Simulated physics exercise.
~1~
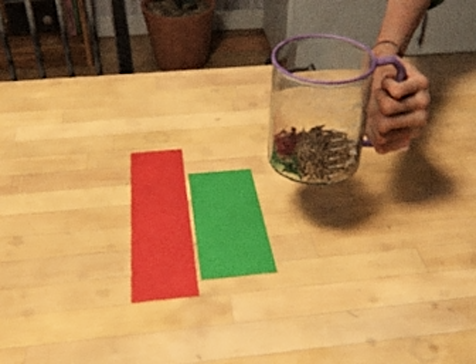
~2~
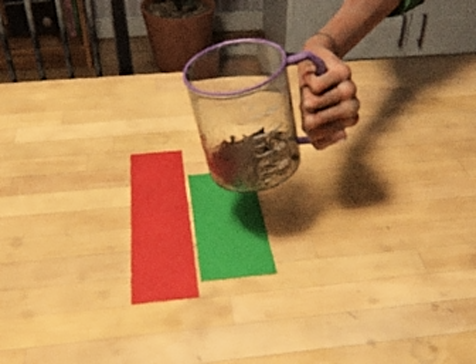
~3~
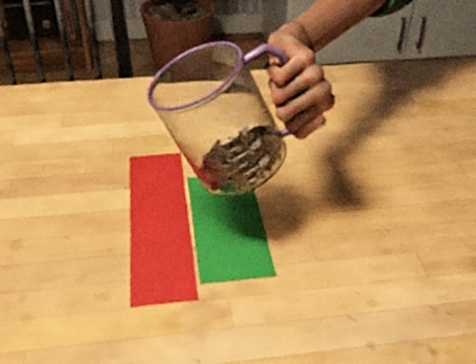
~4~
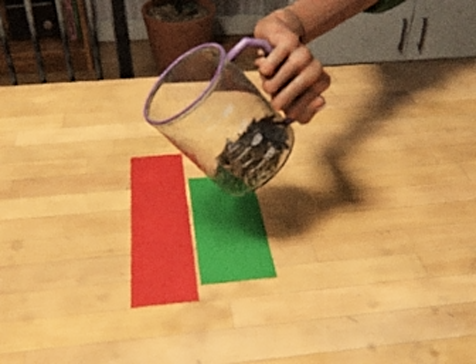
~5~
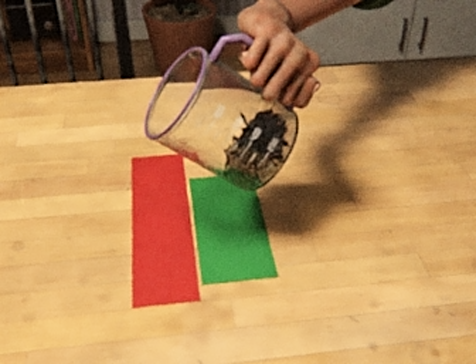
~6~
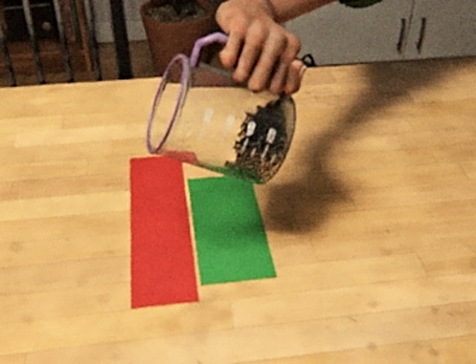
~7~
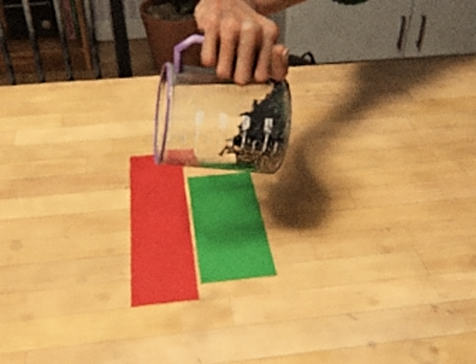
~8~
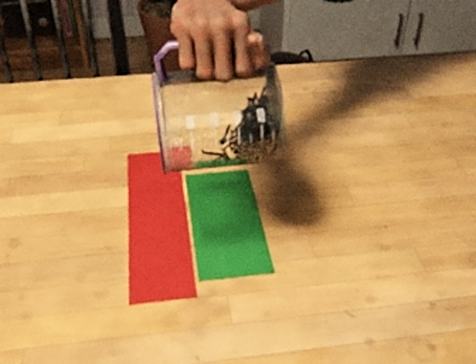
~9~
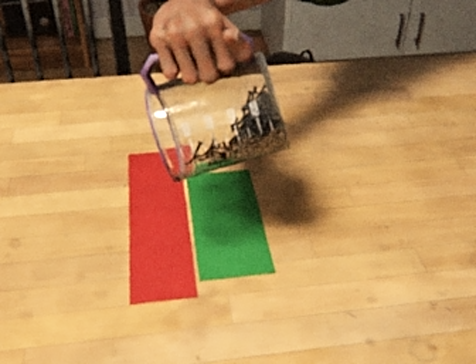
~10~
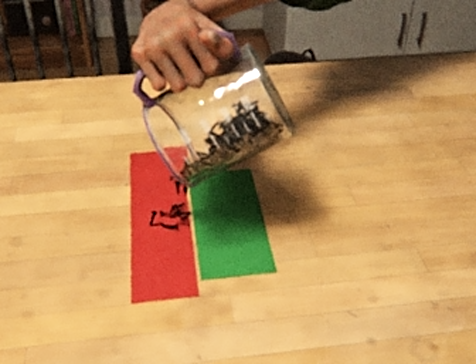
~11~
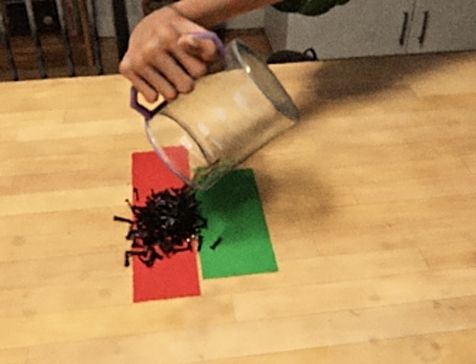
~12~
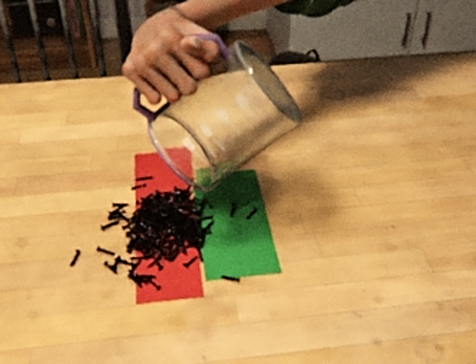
A hand carries a clear jug with a purple rim and handle, holding small dark screws, leftward over a light wooden table seen from above at a slight angle. A long red mat lies on the left beside a shorter green mat, with a plant pot and cabinets behind. The hand tips the jug to the left until it lies on its side, and the screws slide toward the rim. A few drop onto the red mat, then the rest pour out in a rush. The jug stays tilted mouth-down, empty, above a dark heap mostly on red, with some screws scattered on the wood at left and a few on green.
